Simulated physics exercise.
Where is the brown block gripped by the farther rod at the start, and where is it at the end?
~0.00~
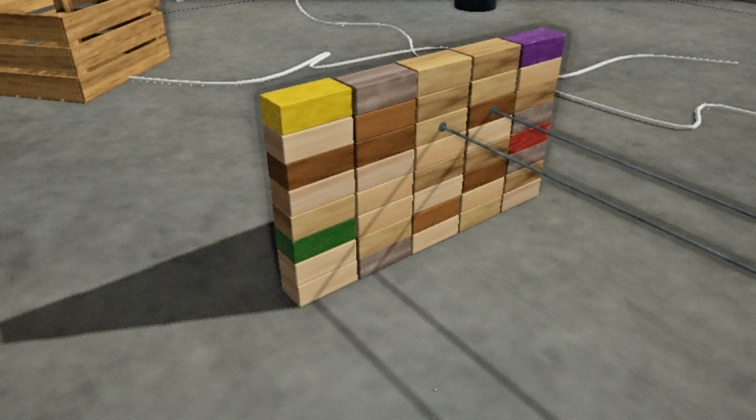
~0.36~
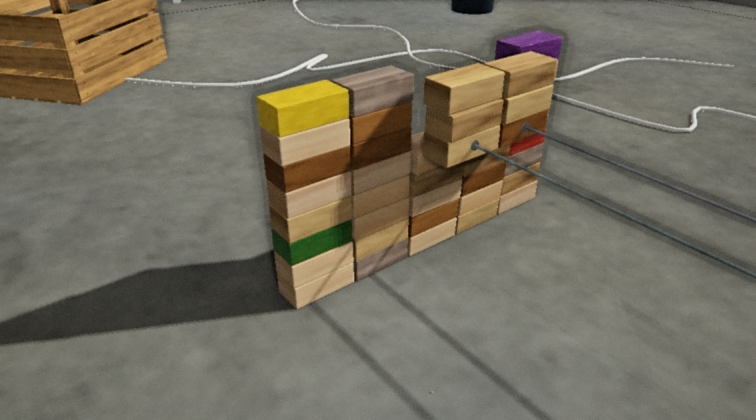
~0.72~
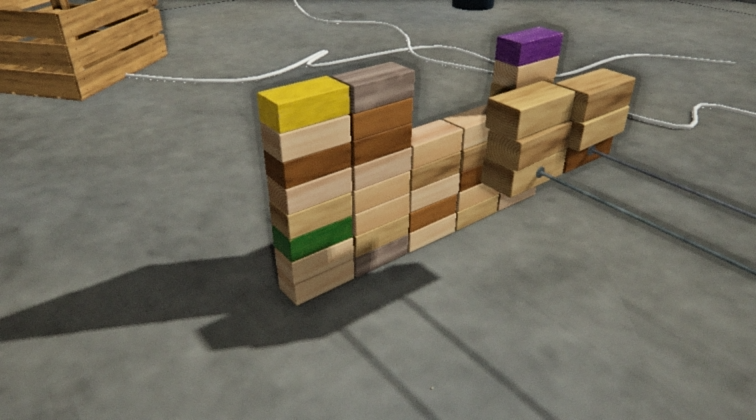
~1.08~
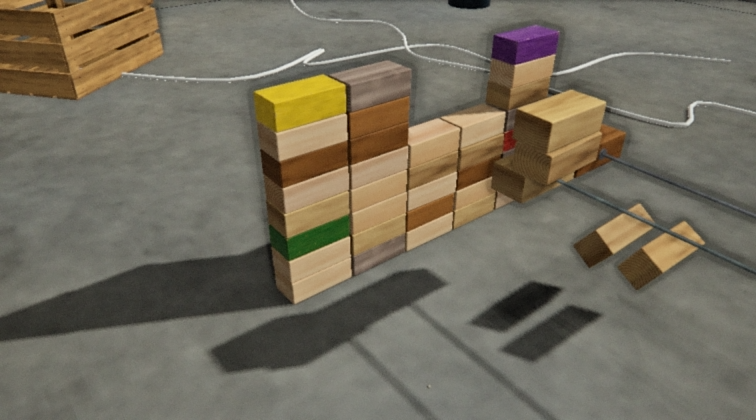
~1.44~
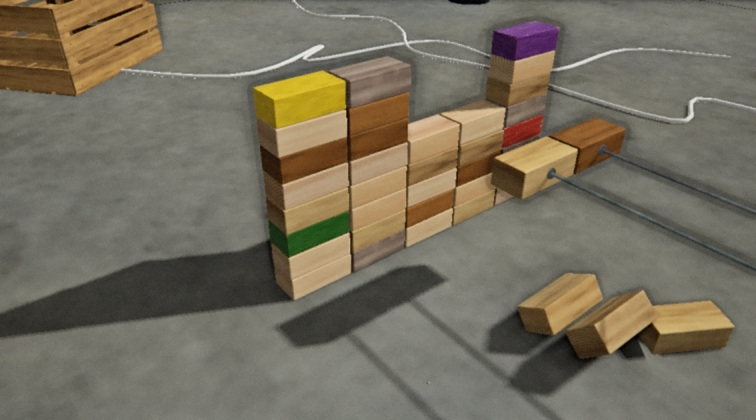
At the start it sits within the upper part of the wall, in the column just left of the purple-topped one. At the end it is held on the rod out in front of the wall, to the right of the purple-topped column.
A narrow wall of wooden blocks stands on a grey floor, seen from slightly above at an angle, with a crate and white cords behind it. Yellow and purple blocks top its left and right ends, with green low on the left and red on the right. Two thin rods draw a tan block and a brown neighbour out to the right, carrying the blocks above along. Those riders then slip off and tumble to the floor in front. The rods stop with the pair held clear, leaving a gap in the wall's upper middle, while the coloured blocks remain in place.
